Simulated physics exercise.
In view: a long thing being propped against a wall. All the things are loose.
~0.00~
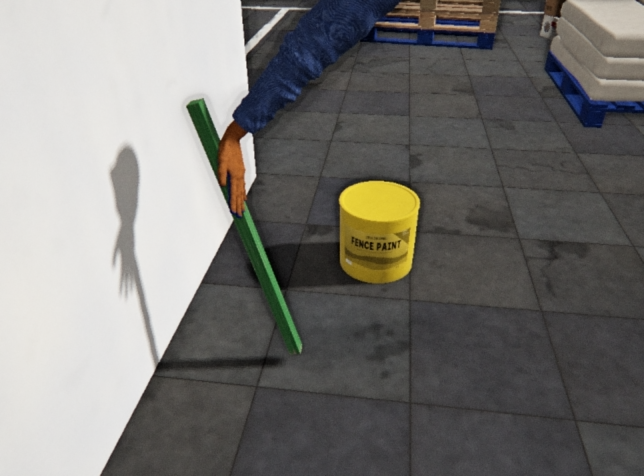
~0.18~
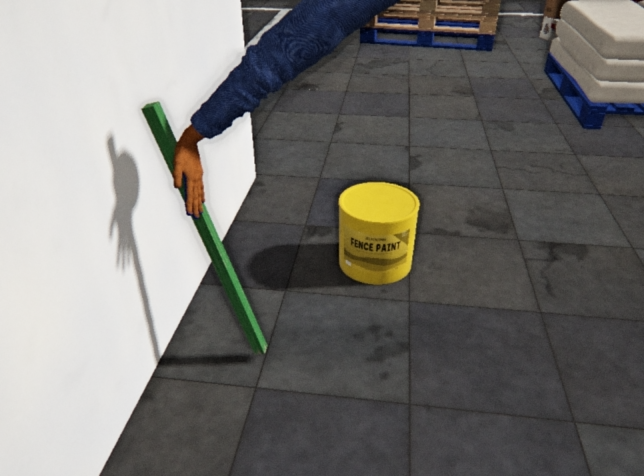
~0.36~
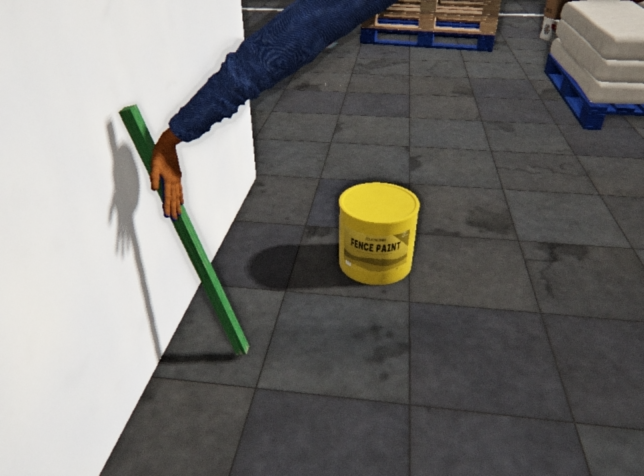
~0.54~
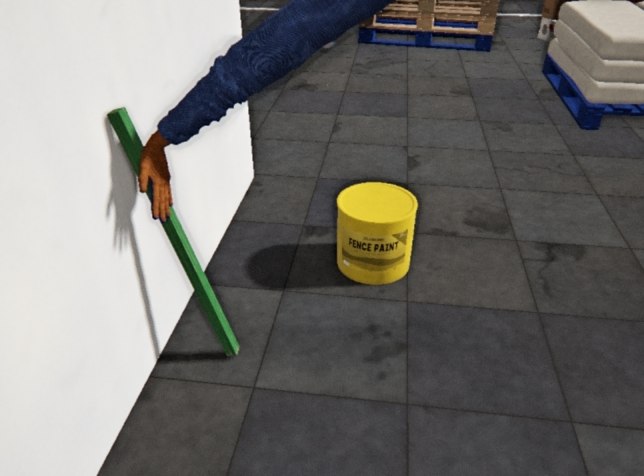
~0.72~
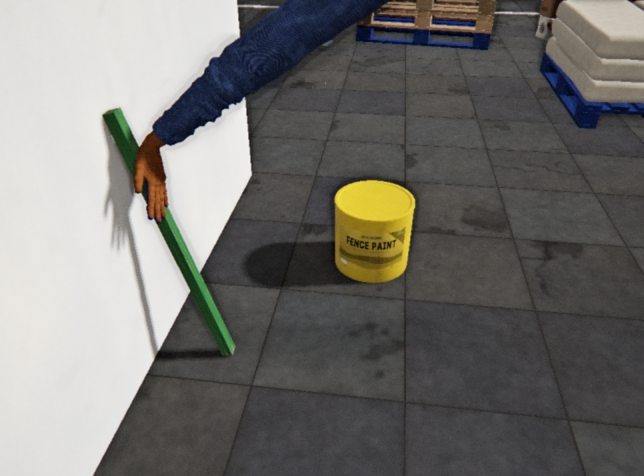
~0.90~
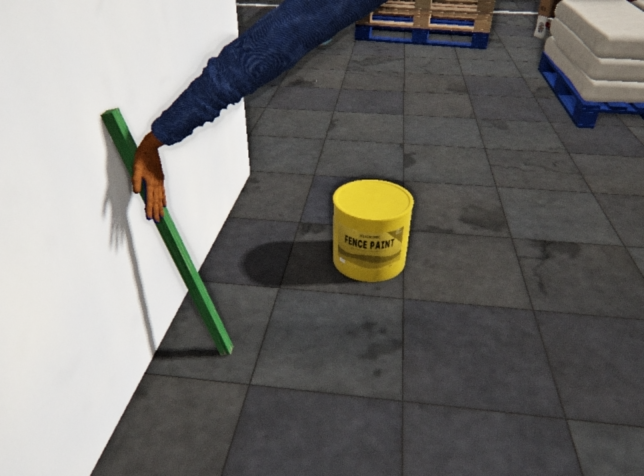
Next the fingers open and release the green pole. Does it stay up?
In the end the pole stays up.
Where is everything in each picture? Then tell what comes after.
On its way; green pole (253, 244); yellow pail (377, 232), in the first frame.
On its way; green pole (214, 245); yellow pail (377, 233), in the second frame.
On its way; green pole (193, 247); yellow pail (377, 233), in the third frame.
On its way; green pole (183, 248); yellow pail (375, 233), in the fourth frame.
Propped up under the hand; green pole (178, 248); yellow pail (373, 231), in the fifth frame.
Propped up under the hand; green pole (177, 249); yellow pail (371, 230), in the sixth frame.
By 1.30 s, all is still.
By 1.80 s, green pole resting near (177, 248).
When it is over (2.2 s), both as before. End places, in pixels of the last picture, green pole near (177, 248). The pole holds.
